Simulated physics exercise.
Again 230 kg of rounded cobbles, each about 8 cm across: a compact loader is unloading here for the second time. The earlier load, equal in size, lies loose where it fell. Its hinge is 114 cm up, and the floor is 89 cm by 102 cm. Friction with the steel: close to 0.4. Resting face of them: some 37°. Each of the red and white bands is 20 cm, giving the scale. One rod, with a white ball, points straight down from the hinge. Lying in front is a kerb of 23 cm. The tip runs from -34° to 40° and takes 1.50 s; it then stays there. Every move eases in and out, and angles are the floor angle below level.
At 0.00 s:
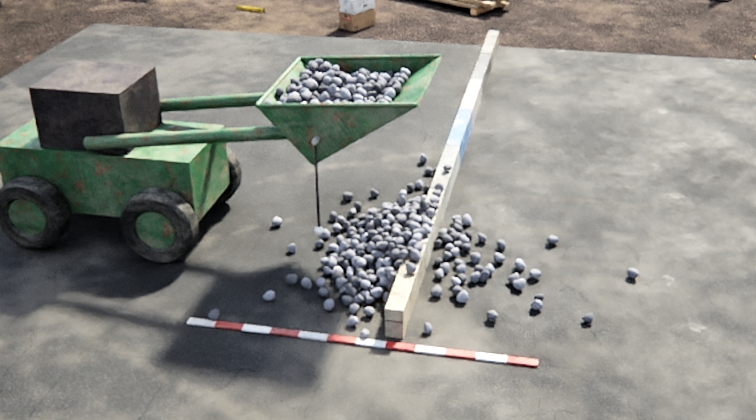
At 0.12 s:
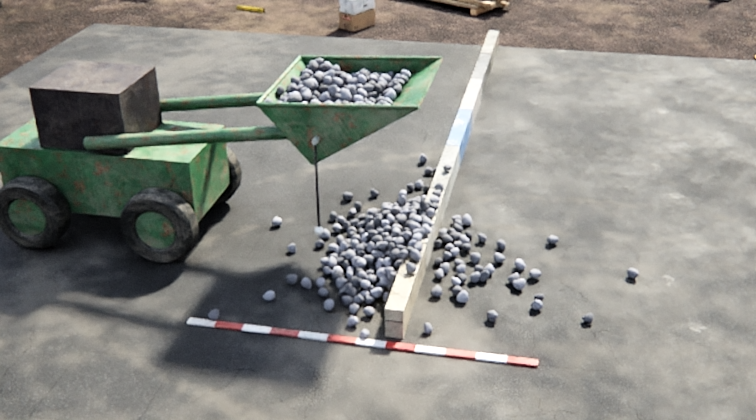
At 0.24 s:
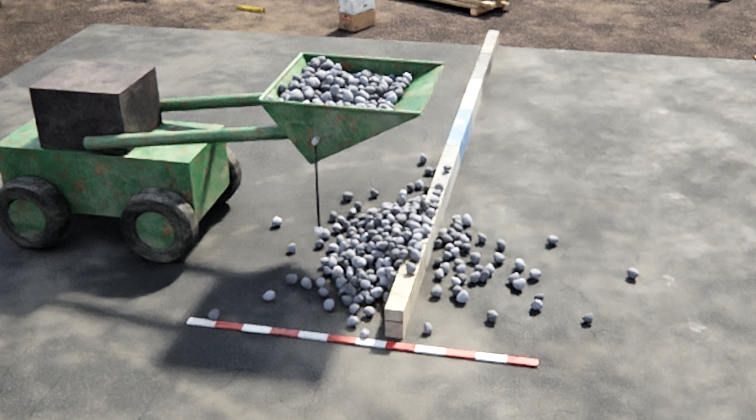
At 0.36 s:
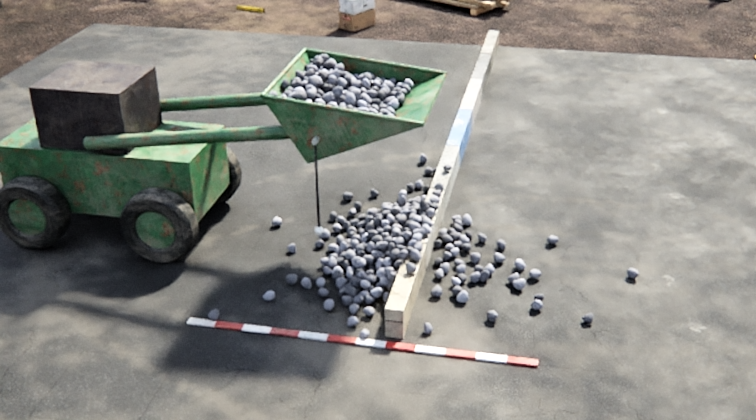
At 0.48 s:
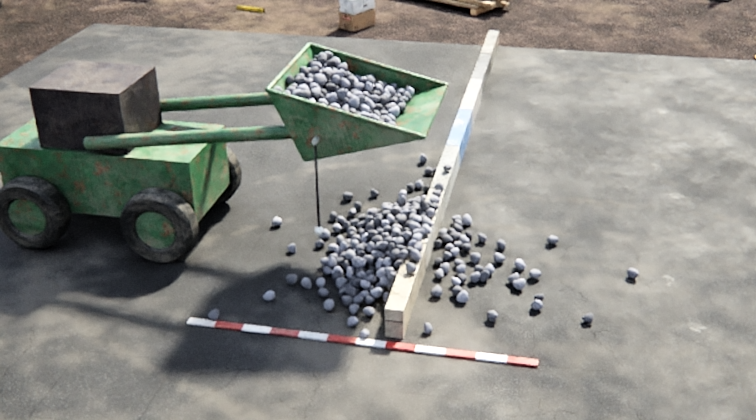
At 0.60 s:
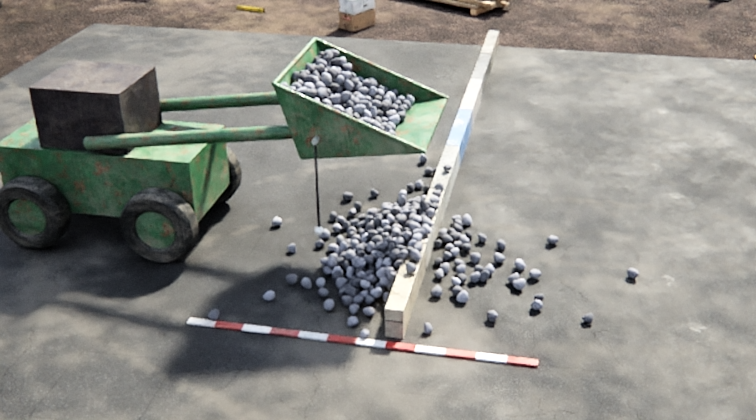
A green loader's raised bucket, full of rounded grey stones, slowly tilted its front edge downward while the loader stayed put beside an earlier heap of stones scattered on both sides of a pale kerb.
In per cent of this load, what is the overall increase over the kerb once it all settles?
88 out of 100, about.
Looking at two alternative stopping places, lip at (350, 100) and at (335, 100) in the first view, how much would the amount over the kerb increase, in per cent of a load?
About 5 and 0 per cent.
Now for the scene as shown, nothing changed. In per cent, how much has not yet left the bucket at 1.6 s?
Close to 40 in a hundred.
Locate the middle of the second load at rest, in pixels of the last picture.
The centre sits about (474, 253).
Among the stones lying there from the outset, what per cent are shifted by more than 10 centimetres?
Roughly 5 % of them.
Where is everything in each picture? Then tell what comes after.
Lip at (417, 105), floor tilted -34°, highest stones at (315, 73). The earlier load is highest near (420, 220), 28 cm above ground level, 88 % on this side of the kerb, 12 % over the kerb, in the first picture.
Lip at (418, 108), floor tilted -33°, highest stones at (315, 73); the stones move at 0.1 m/s on average, in the second picture.
The bucket is at -29°, its lip at (421, 114); the top of the load is at (317, 70); the stones move at 0.1 m/s on average, in the third picture.
The bucket is at -23°, its lip at (423, 125); the top of the load is at (319, 68); the stones move at 0.2 m/s on average, in the fourth picture.
Lip at (425, 138), floor tilted -16°, highest stones at (320, 66); the stones move at 0.2 m/s on average, in the fifth picture.
The bucket is at -8°, its lip at (425, 152); the top of the load is at (322, 62); the stones move at 0.3 m/s on average, in the sixth picture.
After 1.1 s the floor is at 28°; in per cent of one load, 100 in the bucket, 88 on this side of the kerb, 12 over the kerb; the foremost stones are at (553, 281).
After 1.6 s the floor is at 40°; in per cent of one load, 40 in the bucket, 118 on this side of the kerb, 42 over the kerb; the foremost stones are at (553, 281).
After 2.0 s the floor is at 40°; in per cent of one load, 1 in the bucket, 114 on this side of the kerb, 85 over the kerb; the foremost stones are at (570, 272).
After 4.4 s the floor is at 40°; in per cent of one load, 0 in the bucket, 100 on this side of the kerb, 100 over the kerb; the foremost stones are at (650, 263). Net gain over the kerb, 88.
